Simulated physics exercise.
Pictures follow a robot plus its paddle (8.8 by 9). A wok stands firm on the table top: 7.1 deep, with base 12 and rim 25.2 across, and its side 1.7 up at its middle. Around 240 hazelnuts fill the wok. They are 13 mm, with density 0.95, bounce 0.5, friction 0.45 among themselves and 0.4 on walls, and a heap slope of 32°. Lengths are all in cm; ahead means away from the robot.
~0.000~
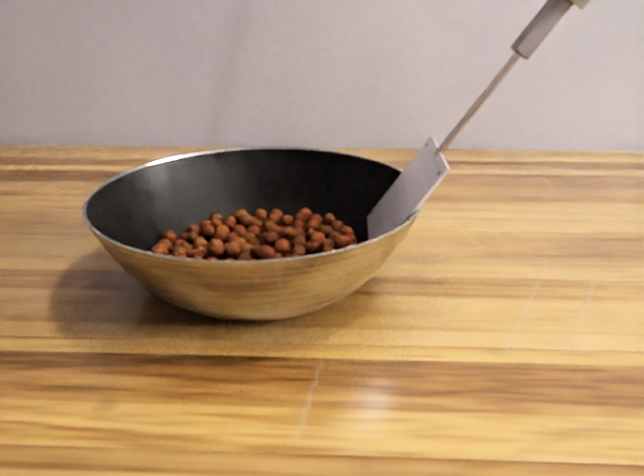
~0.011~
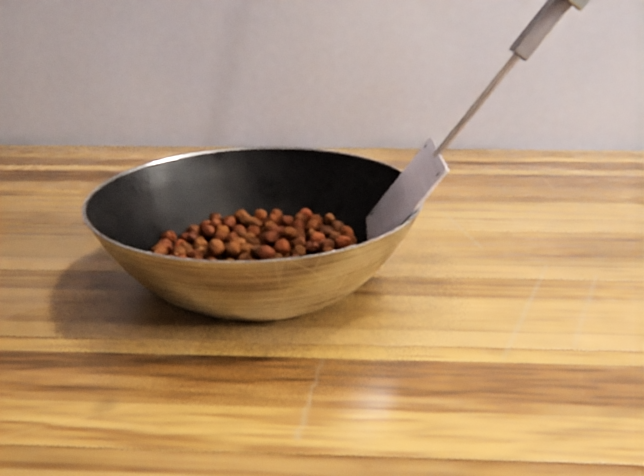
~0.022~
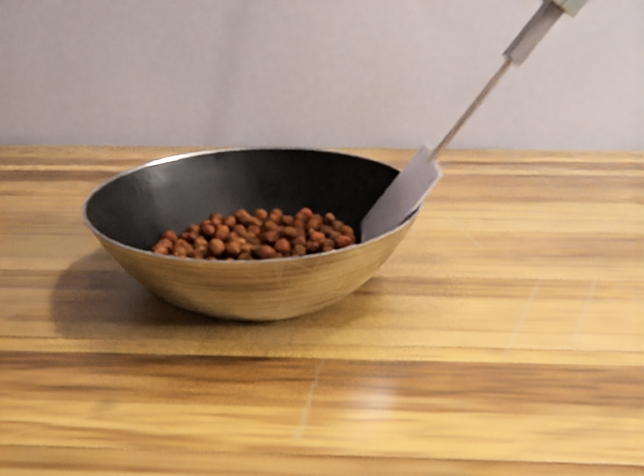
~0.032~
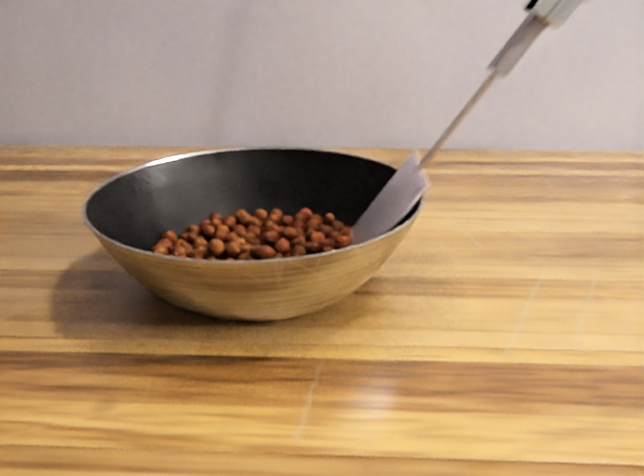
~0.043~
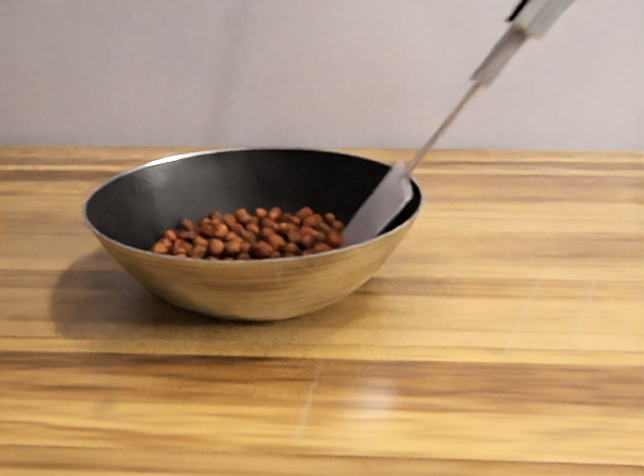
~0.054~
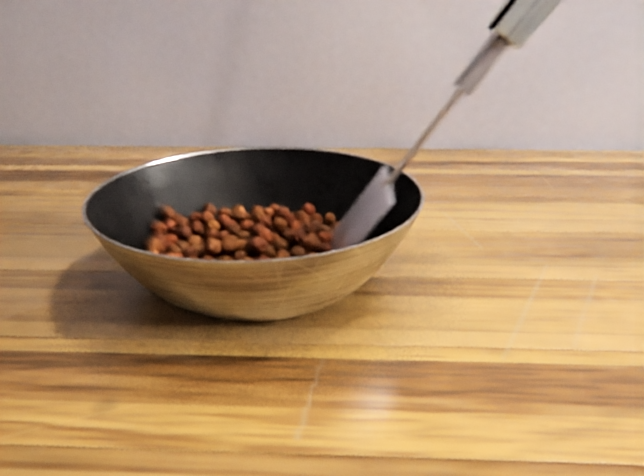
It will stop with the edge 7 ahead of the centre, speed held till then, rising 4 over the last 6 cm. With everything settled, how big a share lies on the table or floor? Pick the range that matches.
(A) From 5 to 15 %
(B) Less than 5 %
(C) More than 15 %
C, more than 15 %.
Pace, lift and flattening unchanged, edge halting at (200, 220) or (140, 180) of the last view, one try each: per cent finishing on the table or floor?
Try 1: Approx. 5 %; try 2: Approx. 40 %.
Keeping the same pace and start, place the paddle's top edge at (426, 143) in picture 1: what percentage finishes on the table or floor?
I'd estimate around 25 per cent.
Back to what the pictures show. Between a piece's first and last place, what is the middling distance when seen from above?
Near 5 cm, measured level.
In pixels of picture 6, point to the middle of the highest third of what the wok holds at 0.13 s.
I'd put it close to (163, 218).
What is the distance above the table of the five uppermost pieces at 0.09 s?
Roughly 7 centimetres.
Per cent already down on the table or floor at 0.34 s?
That would be near 5 per cent, give or take.
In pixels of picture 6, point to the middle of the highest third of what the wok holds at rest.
Approximately at pixel (175, 240).
By 0.09 s, sloping 55°, highest piece 8 above the table; 237 in the wok.
By 0.13 s, sloping 55°, highest piece 11 above the table; 235 in the wok, 2 on the blade or in flight.
By 0.34 s, sloping 55°, highest piece 19 above the table; 188 in the wok, 14 on the table or floor, 35 on the blade or in flight.
By 1.39 s, sloping 55°, highest piece 5 above the table; 188 in the wok, 49 on the table or floor.
Final count, 188 in the wok, 49 on the table or floor. That is 21 % on the table or floor.
